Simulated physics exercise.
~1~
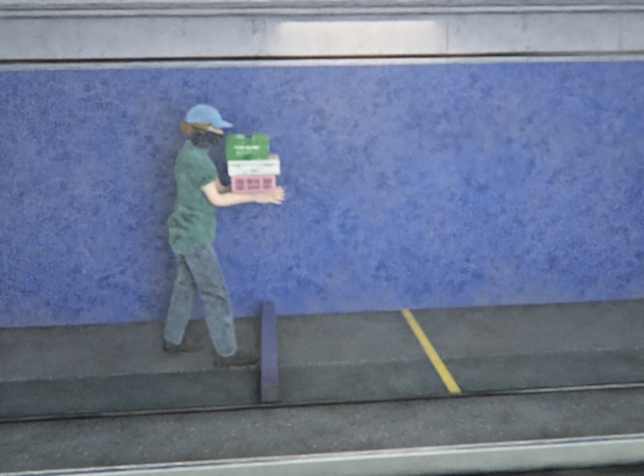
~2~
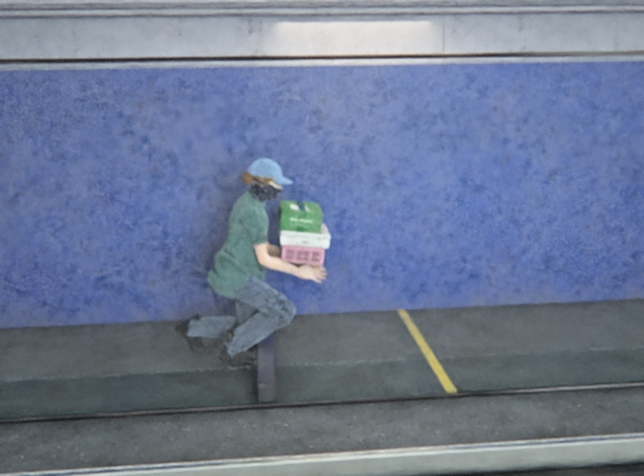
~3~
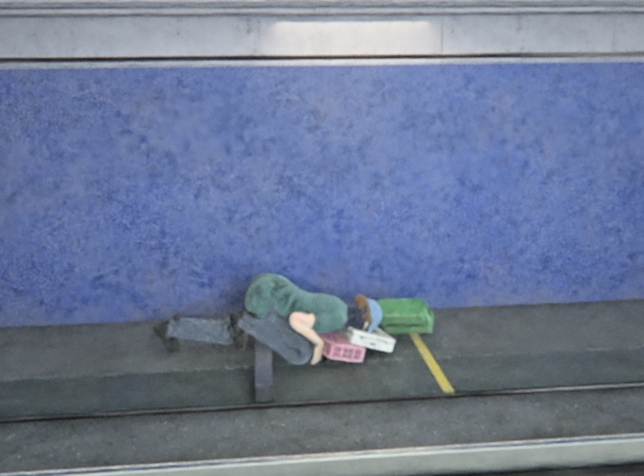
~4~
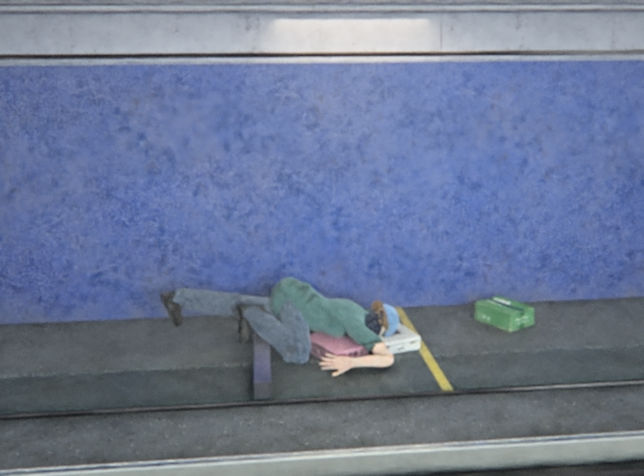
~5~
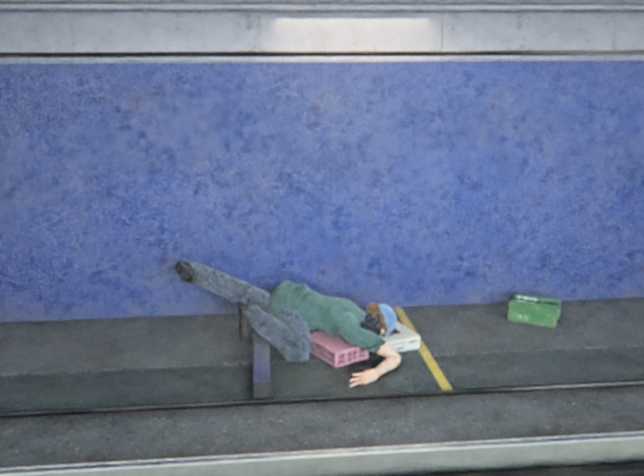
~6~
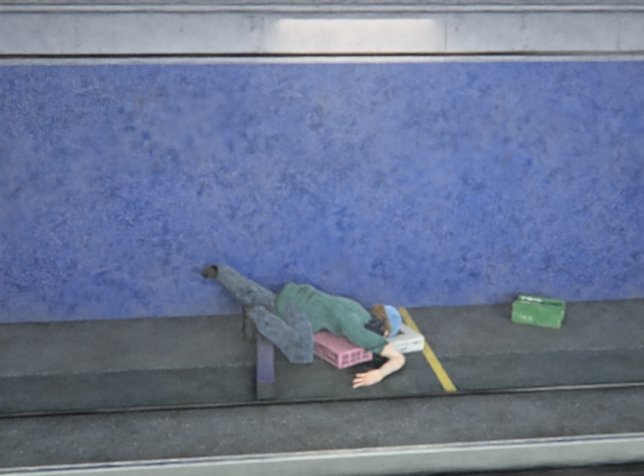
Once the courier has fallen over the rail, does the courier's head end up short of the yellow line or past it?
The courier's head ends up short of the yellow line, resting by the white box on the near side.
